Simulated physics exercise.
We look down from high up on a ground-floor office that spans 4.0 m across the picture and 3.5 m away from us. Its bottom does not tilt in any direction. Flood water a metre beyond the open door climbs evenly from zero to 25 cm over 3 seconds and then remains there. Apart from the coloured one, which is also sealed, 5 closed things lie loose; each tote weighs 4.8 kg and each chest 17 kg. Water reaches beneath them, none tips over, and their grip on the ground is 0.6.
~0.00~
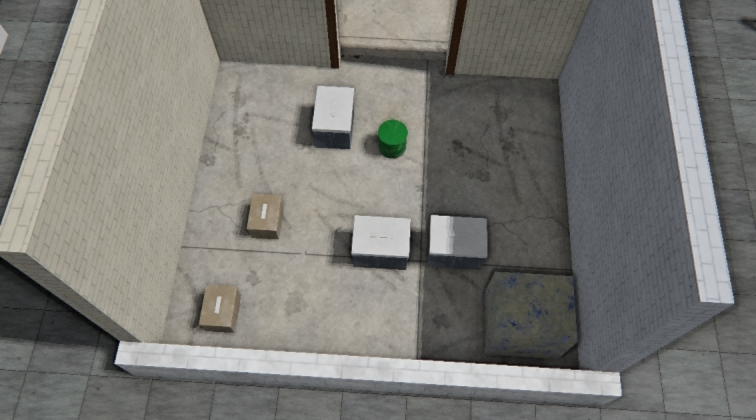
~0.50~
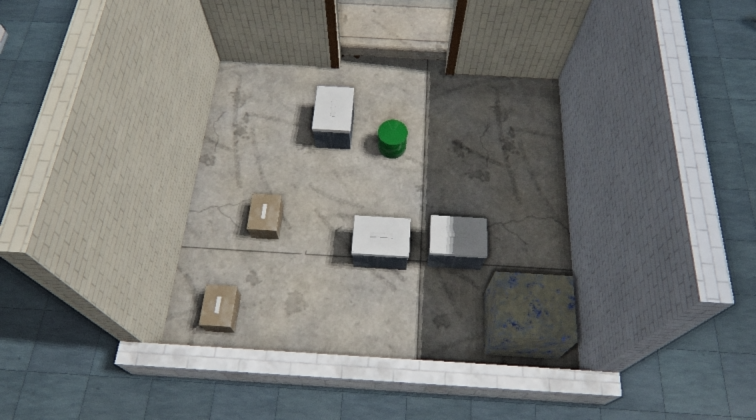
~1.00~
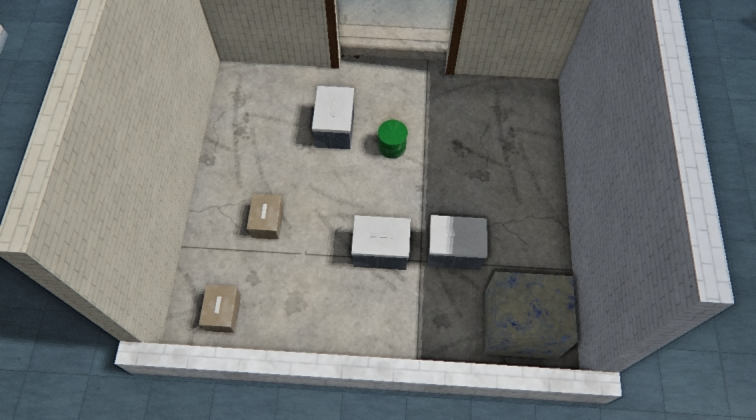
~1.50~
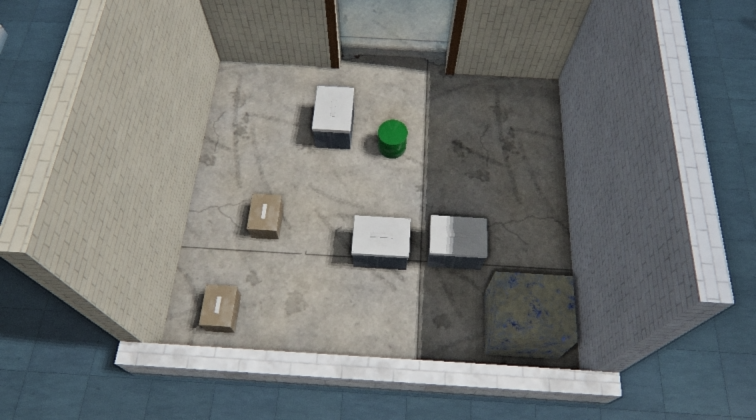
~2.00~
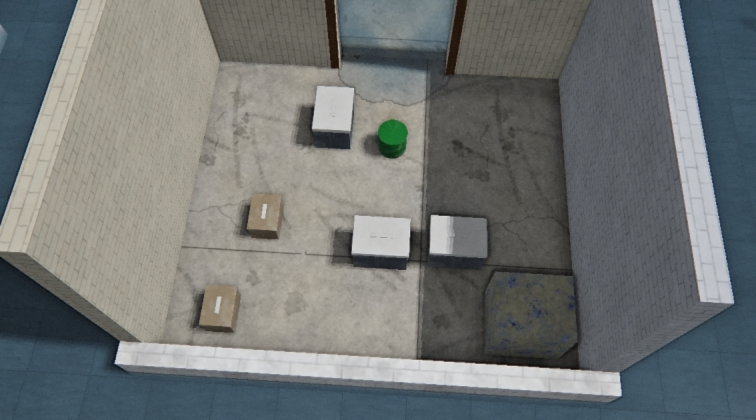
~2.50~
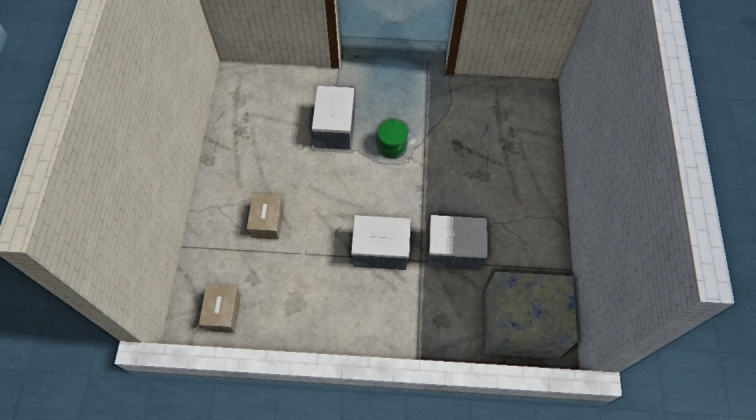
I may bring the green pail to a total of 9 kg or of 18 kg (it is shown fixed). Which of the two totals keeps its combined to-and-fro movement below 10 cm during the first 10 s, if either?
I reckon the answer is neither of the two.
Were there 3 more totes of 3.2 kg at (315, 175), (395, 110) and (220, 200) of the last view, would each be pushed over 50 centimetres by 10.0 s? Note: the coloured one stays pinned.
Answer by position: Outside the range; outside the range; outside the range.
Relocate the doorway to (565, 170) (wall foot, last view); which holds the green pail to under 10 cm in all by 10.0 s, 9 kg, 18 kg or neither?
In that setup just the second mass works.
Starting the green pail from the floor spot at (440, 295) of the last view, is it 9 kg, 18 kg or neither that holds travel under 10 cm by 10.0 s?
Outcome - success with heavier only.
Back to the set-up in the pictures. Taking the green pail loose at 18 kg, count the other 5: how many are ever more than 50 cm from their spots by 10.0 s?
Count: 4.
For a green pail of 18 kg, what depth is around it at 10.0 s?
17 cm, roughly.
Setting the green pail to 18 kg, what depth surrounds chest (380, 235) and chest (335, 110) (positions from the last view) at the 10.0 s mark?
Depths: Near 13 cm, then near 10 cm.
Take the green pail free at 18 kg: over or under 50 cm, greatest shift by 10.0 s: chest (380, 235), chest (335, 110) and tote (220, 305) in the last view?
Reading the three in turn gives surpassed, surpassed and not surpassed.
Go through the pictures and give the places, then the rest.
The green pail at (393, 132), on the bottom; 0.0 m2 under water; 0 of 6 have shifted, in the first picture.
The green pail at (393, 132) rests on the ground; 0.0 m2 under water; 0 of 6 have shifted, in the second picture.
The green pail at (393, 132) rests on the ground; water covers 0.0 m2; 0 of 6 have shifted, in the third picture.
The green pail at (393, 132) rests on the ground; 0.0 m2 under water; 0 of 6 have shifted, in the fourth picture.
The green pail at (393, 132) rests on the ground; 0.4 m2 under water; 0 of 6 have shifted, in the fifth picture.
The green pail at (393, 132), on the bottom; water covers 1.0 m2; 0 of 6 have shifted, in the sixth picture.
After 3.5 s the green pail would be 37 cm from its start with 9 kg and 2 cm from its start with 18 kg; 9 cm of water round it then.
After 4.5 s the green pail would be 93 cm from its start with 9 kg and 18 cm from its start with 18 kg; 8 cm of water round it then.
After 7.0 s the green pail would be 150 cm from its start with 9 kg and 18 cm from its start with 18 kg; 10 cm of water round it then.
After 10.0 s the green pail would be 246 cm from its start with 9 kg and 22 cm from its start with 18 kg; 17 cm of water round it then.
